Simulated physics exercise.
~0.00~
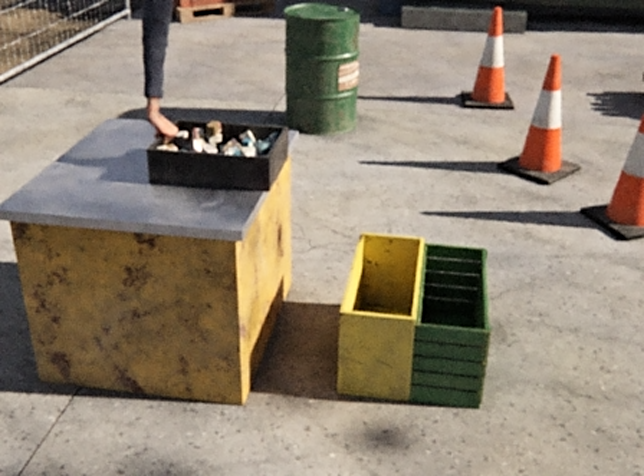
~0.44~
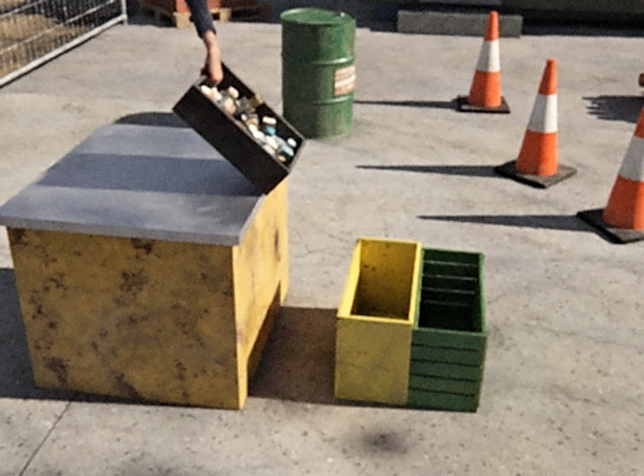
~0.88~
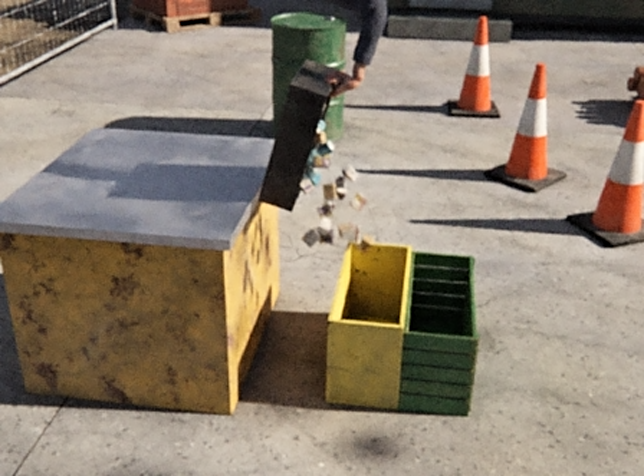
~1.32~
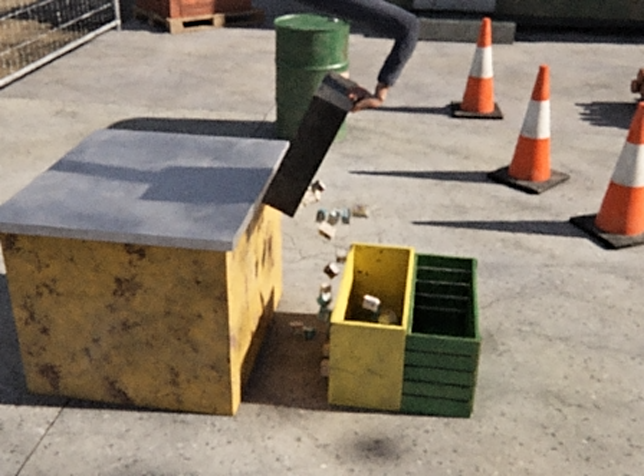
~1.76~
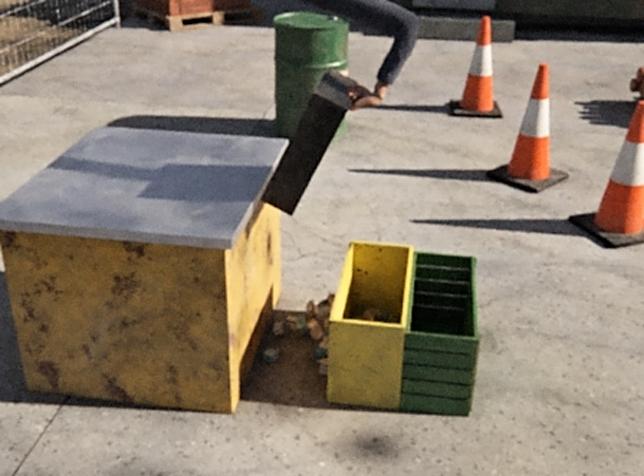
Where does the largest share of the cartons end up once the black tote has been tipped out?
The largest share ends up in the yellow tote, the container nearer the bench. The rest lie on the ground between it and the bench.
A person's arm reaches to a black tote full of small cartons on a grey-topped yellow bench, in a sunny concrete yard seen from above. To the right on the ground stand an open yellow tote and a green trough, with a green drum and orange cones behind. The hand lifts the tote's far end and tips it over the bench's right edge. Cartons tumble out towards the yellow tote, then the stream falls shorter, into the gap beside the bench. Finally the black tote is held steeply tilted, with cartons in the yellow tote and others heaped on the ground before it.
